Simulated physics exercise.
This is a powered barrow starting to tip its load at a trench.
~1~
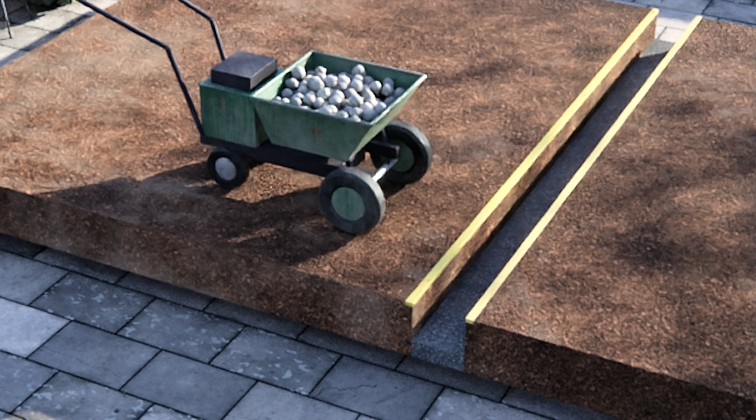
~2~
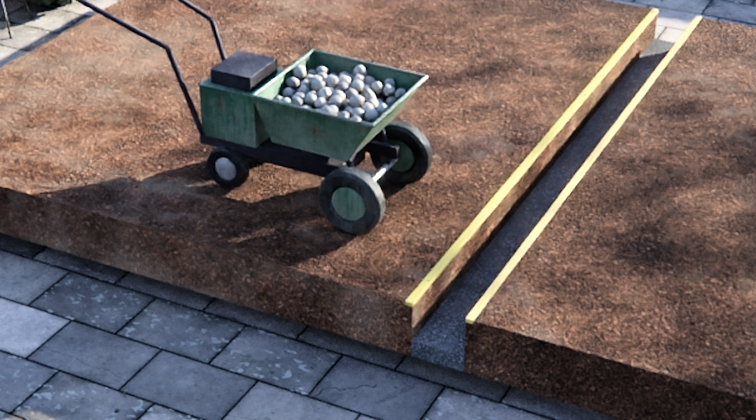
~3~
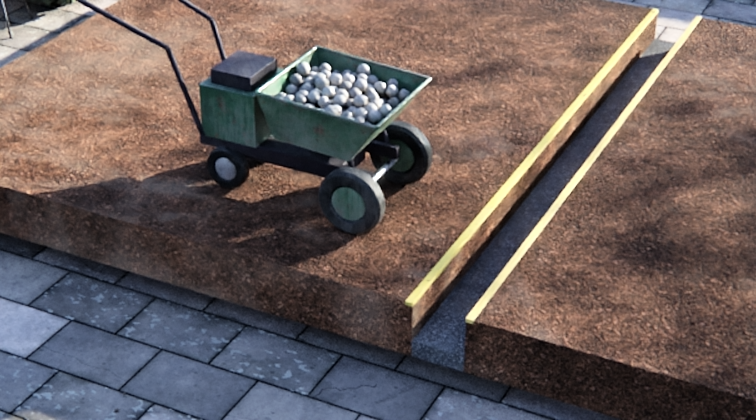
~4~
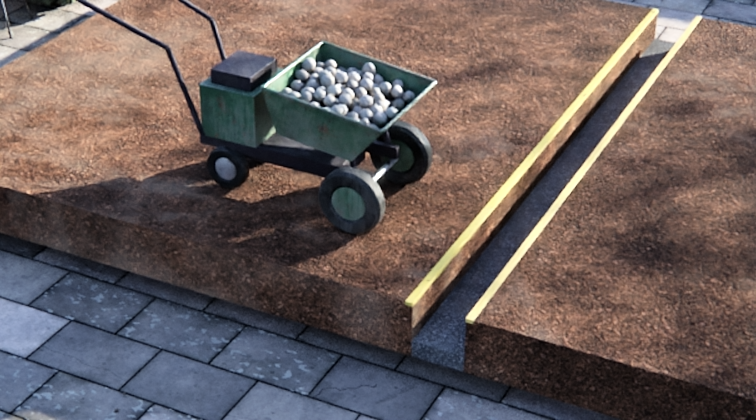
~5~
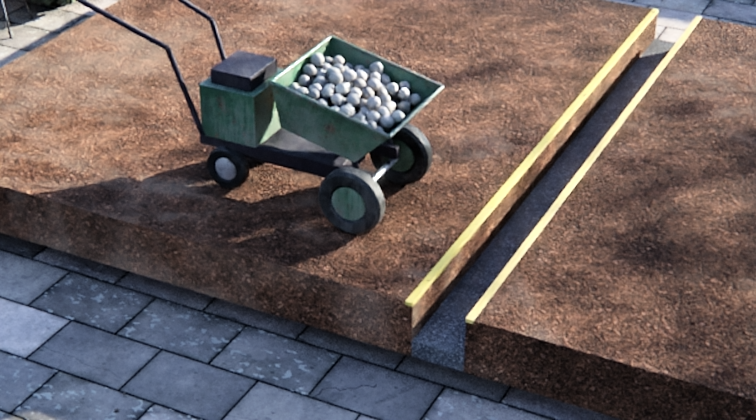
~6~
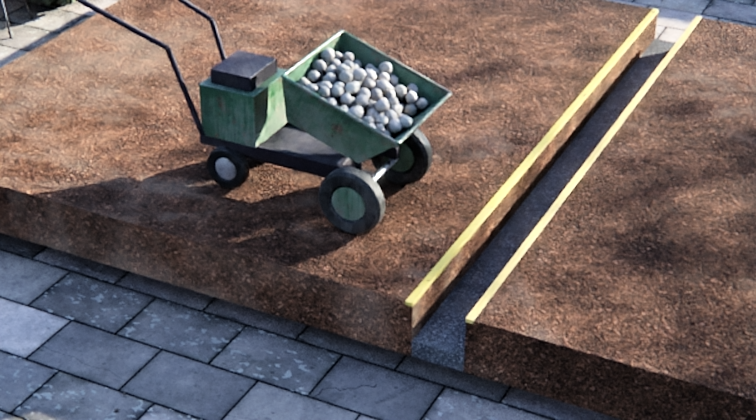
A green skip of grey and white pebbles sits level on a small dark-wheeled barrow, seen from above at an angle on a raised bed of brown chippings beside grey paving. Black handles rise at the left, and a narrow yellow-edged trench crosses the bed to the right. The skip's back slowly lifts and its front tilts down rightward, the pebbles shifting slightly, while wheels and camera stay still.
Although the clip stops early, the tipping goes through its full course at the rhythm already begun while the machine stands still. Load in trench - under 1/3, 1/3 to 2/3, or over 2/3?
Above two thirds.
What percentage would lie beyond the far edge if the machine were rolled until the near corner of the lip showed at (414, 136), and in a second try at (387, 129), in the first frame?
Try 1 about 50 %, try 2 about 10 %.
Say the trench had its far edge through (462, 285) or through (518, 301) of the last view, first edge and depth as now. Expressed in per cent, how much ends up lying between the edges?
The first case gives around 60 percent, and the second around 100 percent.
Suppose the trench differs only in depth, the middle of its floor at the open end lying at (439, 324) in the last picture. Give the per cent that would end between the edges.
It would be close to 70 percent.
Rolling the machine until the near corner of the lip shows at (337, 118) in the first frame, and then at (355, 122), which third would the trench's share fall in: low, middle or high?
One to two thirds, then more than two thirds.
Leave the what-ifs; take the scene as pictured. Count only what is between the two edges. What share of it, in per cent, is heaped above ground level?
Some 5 per cent.
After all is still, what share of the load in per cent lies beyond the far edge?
Roughly 0 percent of the pieces, I think.
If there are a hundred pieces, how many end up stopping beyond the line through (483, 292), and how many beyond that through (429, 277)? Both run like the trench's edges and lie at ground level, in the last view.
About 0 and 100 per cent.
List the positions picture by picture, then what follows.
Lip of the skip at (371, 126), level; top of the load at (337, 98), river pebbles; first edge of the trench at (430, 277); far edge at (490, 293), the trench under half as wide as the skip, and about as deep as wide, in the first frame.
Lip of the skip at (372, 126), level; top of the load at (329, 94), in the second frame.
Lip of the skip at (376, 128), tipped barely; top of the load at (328, 93), in the third frame.
Lip of the skip at (382, 132), tipped a little; top of the load at (328, 82), in the fourth frame.
Lip of the skip at (389, 137), tipped a little; top of the load at (333, 73), in the fifth frame.
Lip of the skip at (398, 144), tipped clearly; top of the load at (329, 84); first edge of the trench at (430, 277); far edge at (490, 293), in the sixth frame.
Soon after the last picture, skip tipped steeply; all in the skip.
A little later, skip tipped right over; about two thirds in the skip; a stray few short of the trench; about a quarter in or heaped over the trench; a stray few beyond it; a stray few falling.
Later still, skip tipped right over; a small part in the skip; a small part short of the trench; most in or heaped over the trench; a stray few beyond it.
At rest, skip tipped right over; a stray few short of the trench; nearly all in or heaped over the trench; a stray few beyond it.
